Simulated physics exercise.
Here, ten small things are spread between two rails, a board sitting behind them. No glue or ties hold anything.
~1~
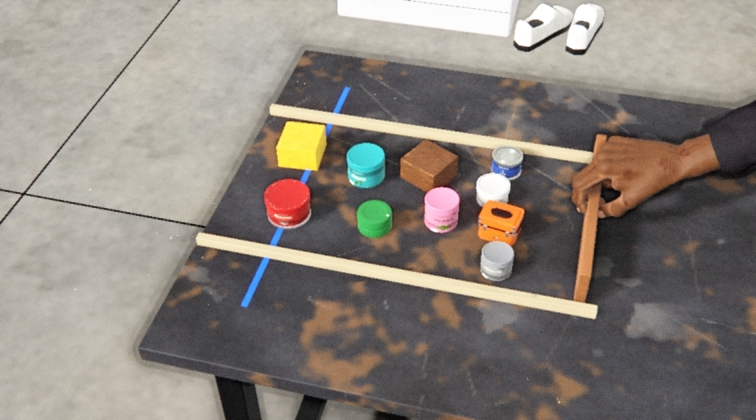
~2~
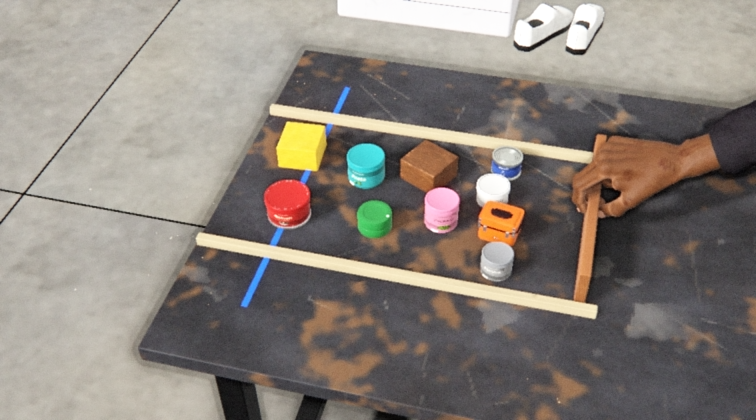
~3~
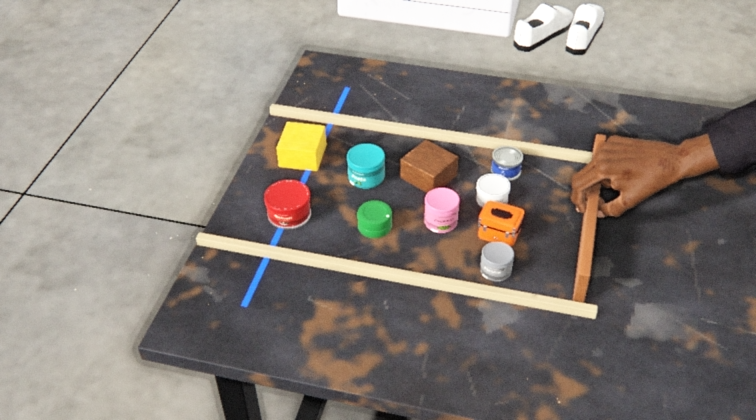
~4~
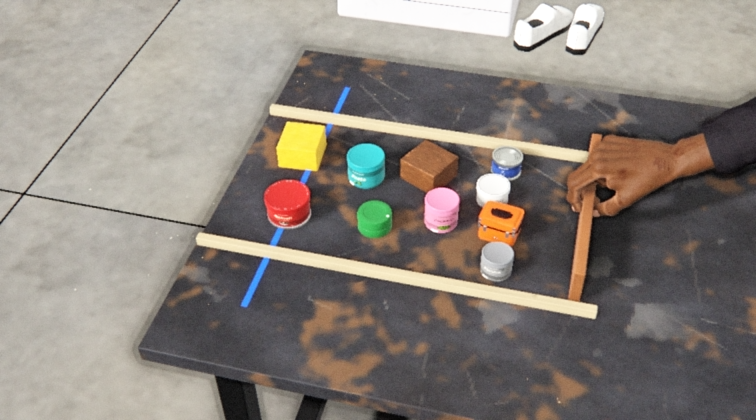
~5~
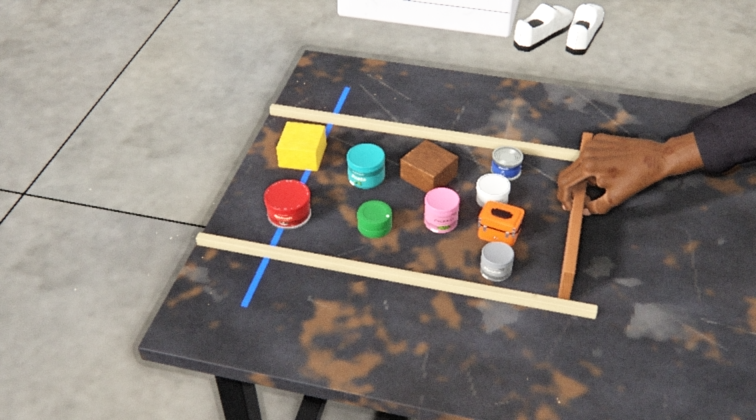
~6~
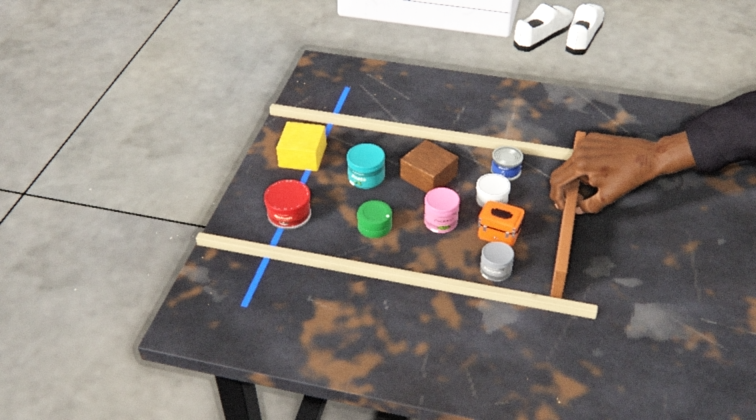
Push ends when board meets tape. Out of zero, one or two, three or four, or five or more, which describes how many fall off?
Well, what drops off the end works out to one or two of them.
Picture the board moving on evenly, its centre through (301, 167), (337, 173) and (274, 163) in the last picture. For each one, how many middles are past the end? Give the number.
2, 0 and 4.
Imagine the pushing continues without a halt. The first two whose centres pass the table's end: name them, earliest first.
Yellow block, then red tin.
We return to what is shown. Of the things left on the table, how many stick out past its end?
The total comes out at 0.
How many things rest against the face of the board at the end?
The number is 5.
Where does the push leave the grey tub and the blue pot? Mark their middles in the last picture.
They come to rest around (263, 226) and (313, 123).
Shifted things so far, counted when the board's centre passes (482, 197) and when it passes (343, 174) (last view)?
Counts: 5, 10.
Soon after, none off yet; yellow block at rest near (302, 146); red tin at rest near (288, 205); turquoise tub at rest near (366, 166).
In the end, the number that fall off is one or two; gone, red tin and yellow block.
